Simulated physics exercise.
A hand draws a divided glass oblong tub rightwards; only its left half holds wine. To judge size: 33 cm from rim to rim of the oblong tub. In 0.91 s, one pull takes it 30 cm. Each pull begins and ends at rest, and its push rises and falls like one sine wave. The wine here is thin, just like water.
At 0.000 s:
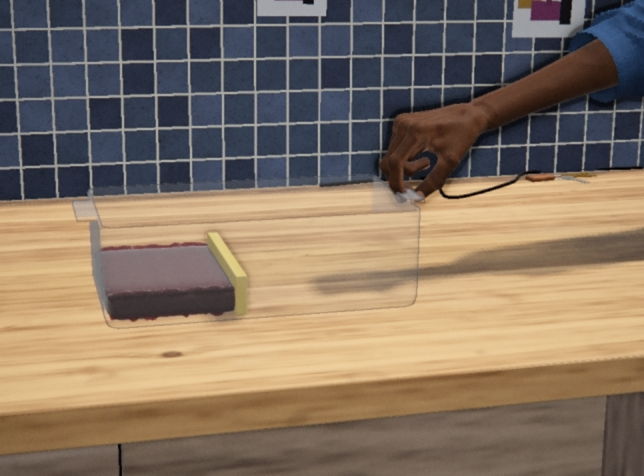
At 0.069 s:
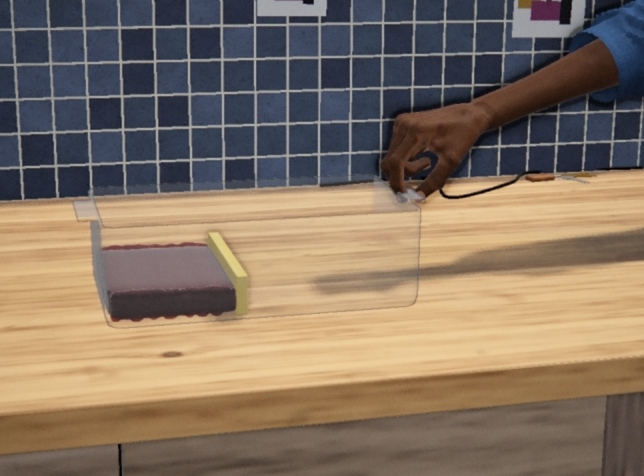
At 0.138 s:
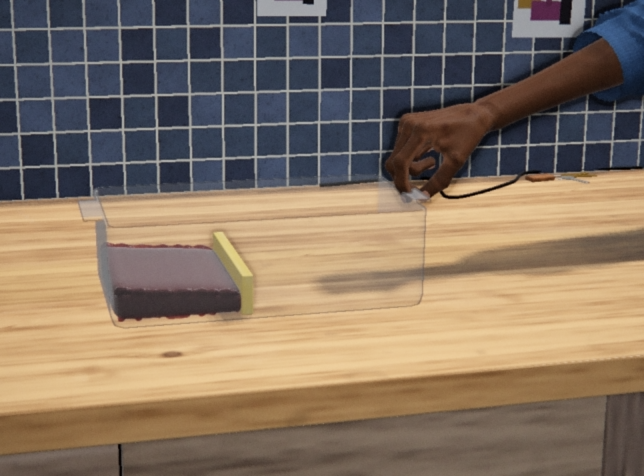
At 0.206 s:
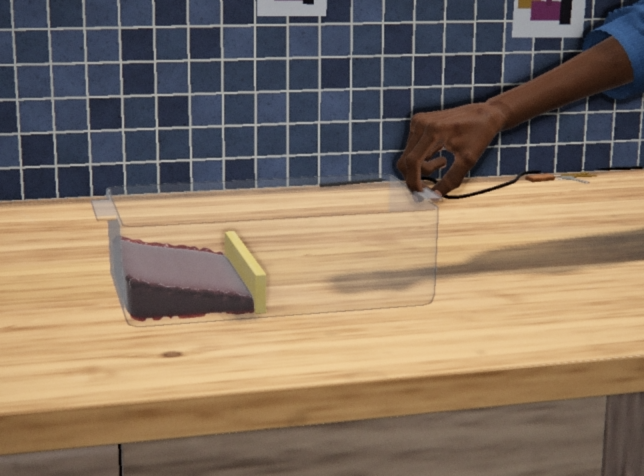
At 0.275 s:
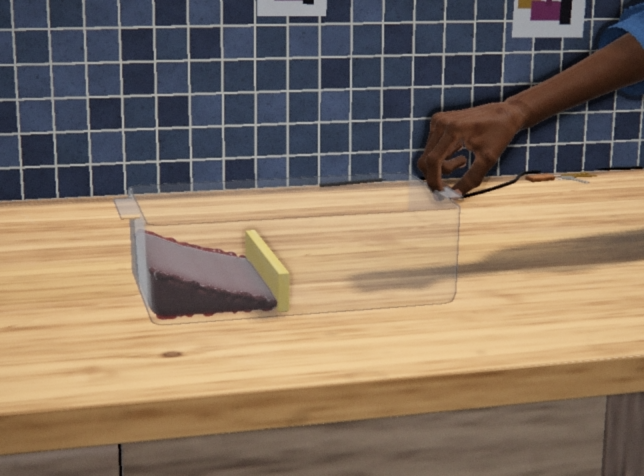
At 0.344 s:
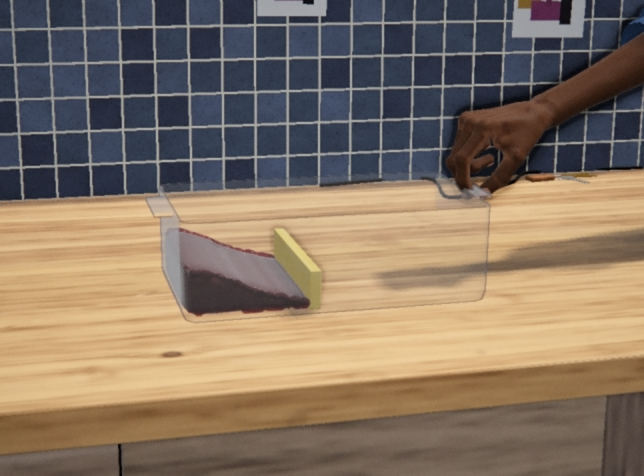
A hand drawing a divided clear tub rightwards along a wooden counter, dark wine in its left part sloping up leftwards.
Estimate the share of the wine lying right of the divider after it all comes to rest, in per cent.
I would say roughly 14 per cent.
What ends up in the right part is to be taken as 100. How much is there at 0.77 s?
It works out to around 80 per cent.
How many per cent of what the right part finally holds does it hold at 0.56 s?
Something near 0 out of a hundred.
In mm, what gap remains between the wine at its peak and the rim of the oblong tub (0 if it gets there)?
Gap to rim at peak: Around 45 mm.
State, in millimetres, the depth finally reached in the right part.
About 4 millimetres deep.
Then, 0.56 s in, it has gone 22 cm; 0 per cent is on the right side and 0 is out of the oblong tub.
Then, 0.77 s in, it has gone 29 cm; 12 per cent is on the right side and 0 is out of the oblong tub.
Then, 0.99 s in, it has gone 30 cm; 13 per cent is on the right side and 0 is out of the oblong tub.
Then, 1.20 s in, it has gone 30 cm; 13 per cent is on the right side and 0 is out of the oblong tub.
Finally, 14 per cent is on the right side and 0 is out of the oblong tub.
